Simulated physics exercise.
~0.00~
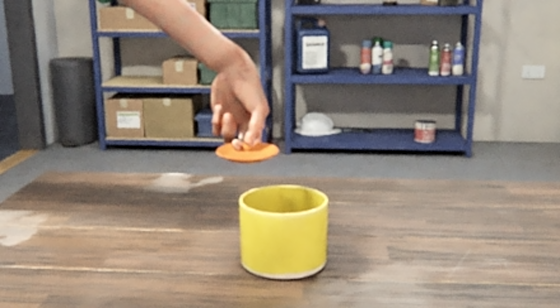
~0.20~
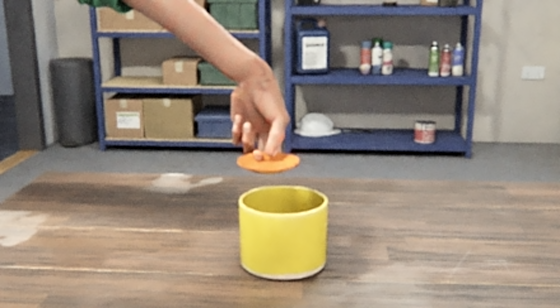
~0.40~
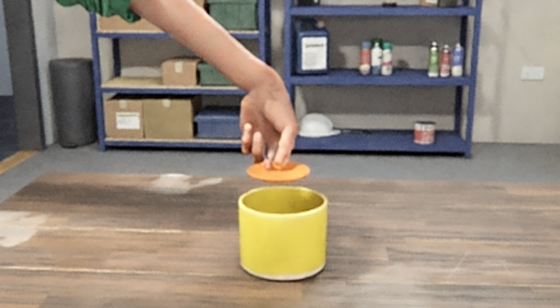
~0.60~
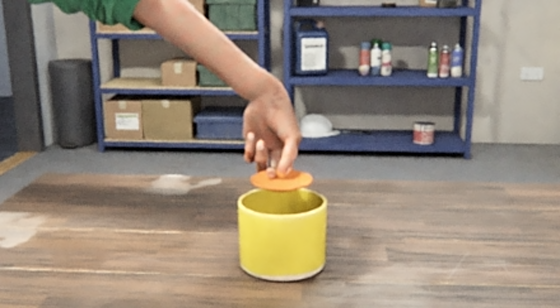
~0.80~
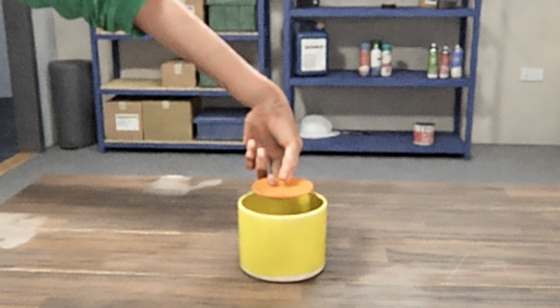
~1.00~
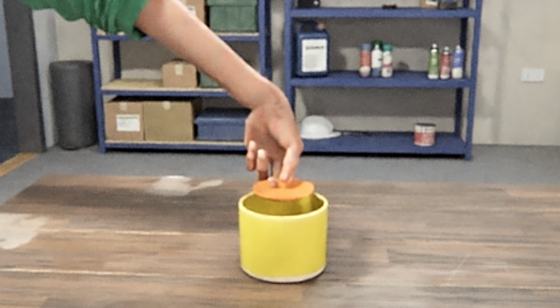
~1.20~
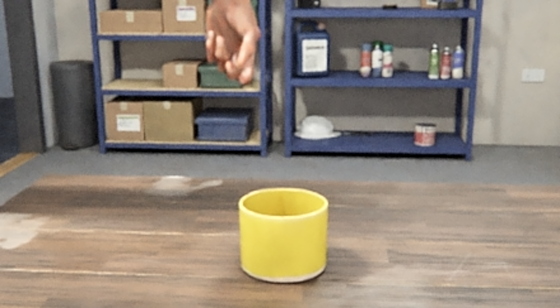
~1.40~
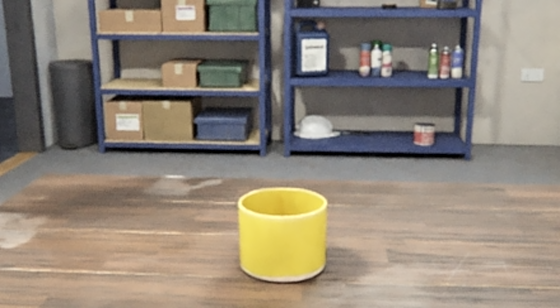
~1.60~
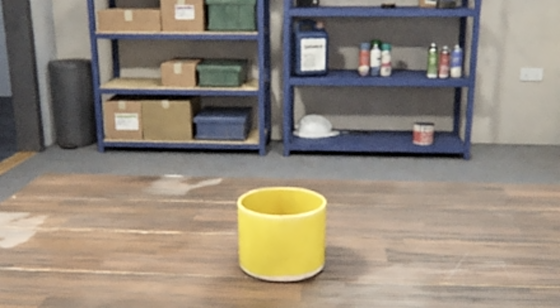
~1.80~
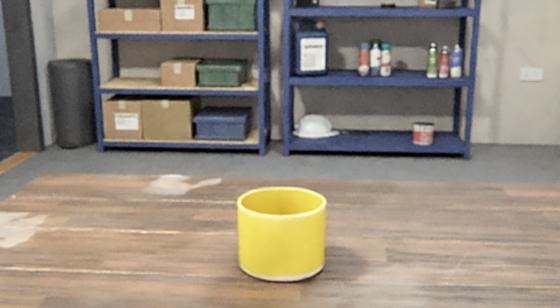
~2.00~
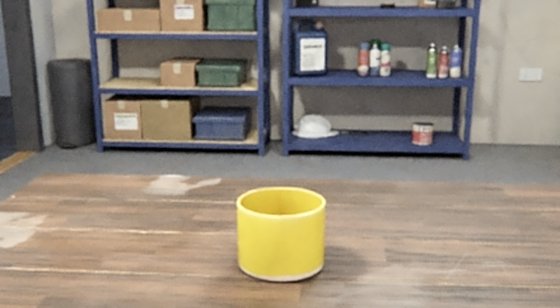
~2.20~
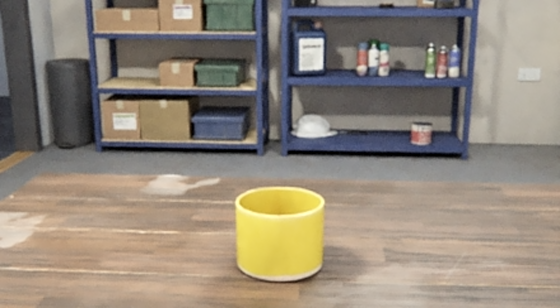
A flat orange saucer is pinched in the fingers of a hand reaching in from the upper left, above an open yellow container on a brown wooden table. The slightly swaying view looks across the table toward blue shelves of boxes and bottles against a pale wall. The hand carries the saucer a little to the right, then lowers it to the container's mouth and holds it there briefly. It lets go and draws back up, and the saucer drops past the rim inside. The hand leaves, and the yellow container stands still and uncovered, the saucer hidden from sight.
